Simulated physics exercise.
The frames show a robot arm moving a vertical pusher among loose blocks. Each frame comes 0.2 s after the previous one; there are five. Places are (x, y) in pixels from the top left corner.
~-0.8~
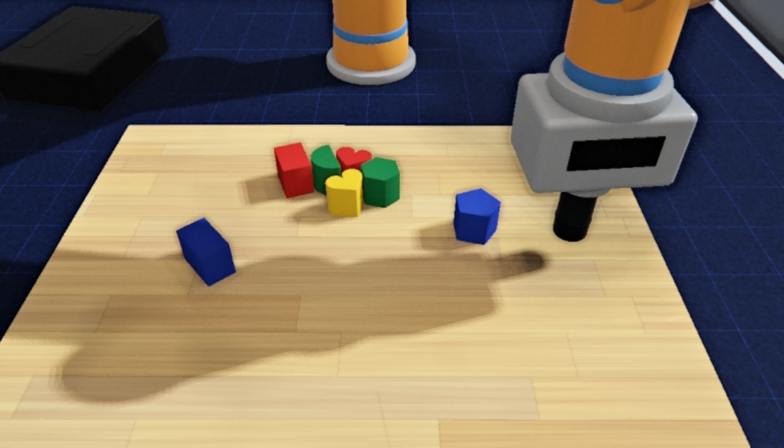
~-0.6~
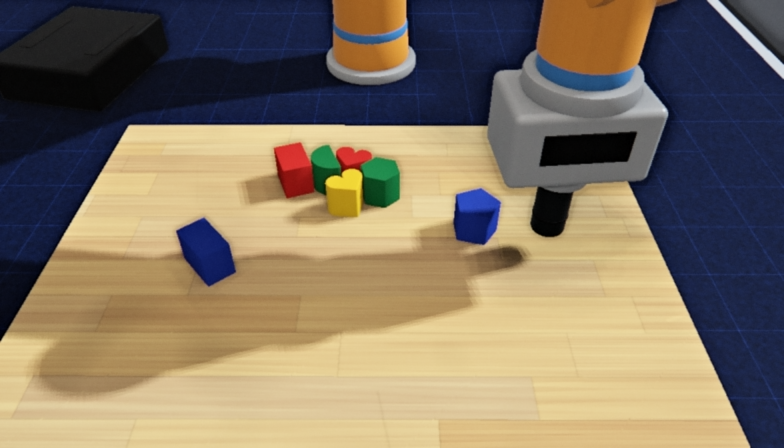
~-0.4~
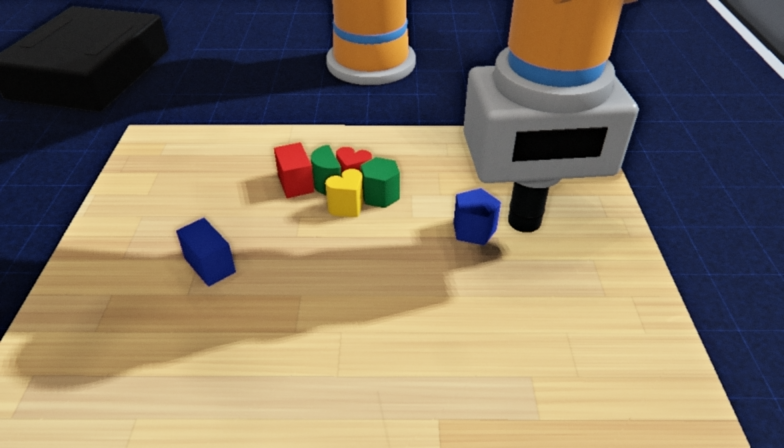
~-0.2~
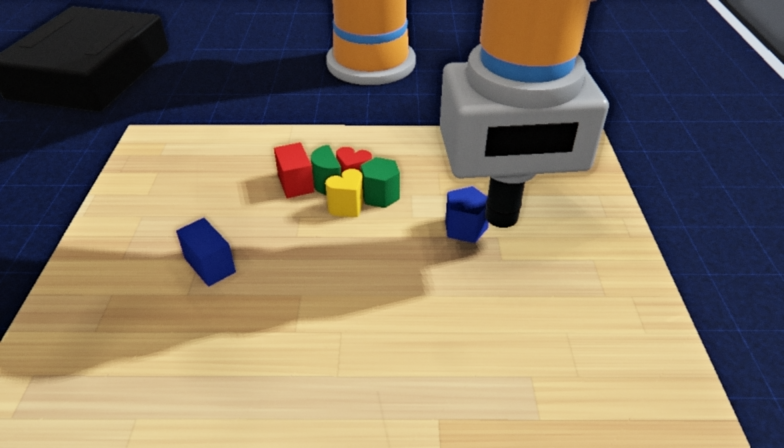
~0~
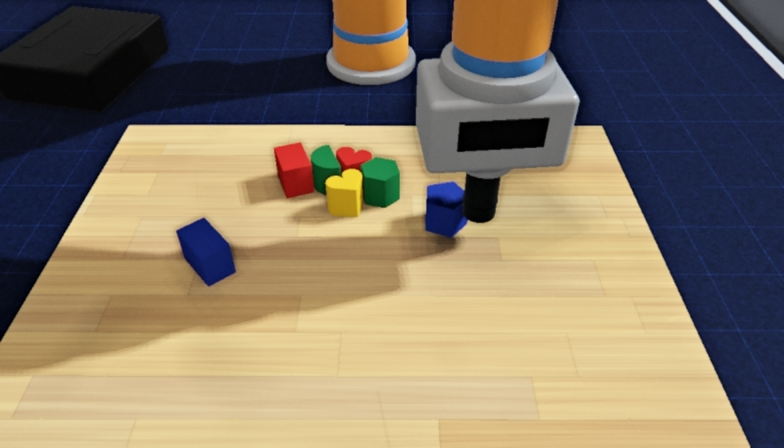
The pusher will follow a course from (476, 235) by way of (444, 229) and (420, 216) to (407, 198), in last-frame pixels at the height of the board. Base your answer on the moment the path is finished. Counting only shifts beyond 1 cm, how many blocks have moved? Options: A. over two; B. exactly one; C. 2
A
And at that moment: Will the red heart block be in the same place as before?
No, that is not how it ends up.
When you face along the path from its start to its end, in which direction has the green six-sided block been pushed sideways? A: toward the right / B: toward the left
The one that fits is A, toward the right.
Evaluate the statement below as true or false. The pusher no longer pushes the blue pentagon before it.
My answer: False.
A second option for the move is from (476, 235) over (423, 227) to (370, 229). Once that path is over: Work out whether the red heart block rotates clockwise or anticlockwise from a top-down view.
Seen from overhead, it turns anticlockwise.
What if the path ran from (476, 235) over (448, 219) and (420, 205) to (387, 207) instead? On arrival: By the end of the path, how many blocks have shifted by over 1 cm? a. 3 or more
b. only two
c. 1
Answer: A.
What follows on the original path. Halfway along, pusher at (431, 202); green D-shaped block at (322, 157); red heart block at (347, 152); green six-sided block at (374, 163); blue pentagon at (403, 180), turned 15° clockwise.
At the end, pusher at (407, 177); green D-shaped block at (320, 156), turned 25° anticlockwise; red heart block at (323, 137), turned 30° anticlockwise; green six-sided block at (351, 143); blue pentagon at (380, 157), turned 15° clockwise.
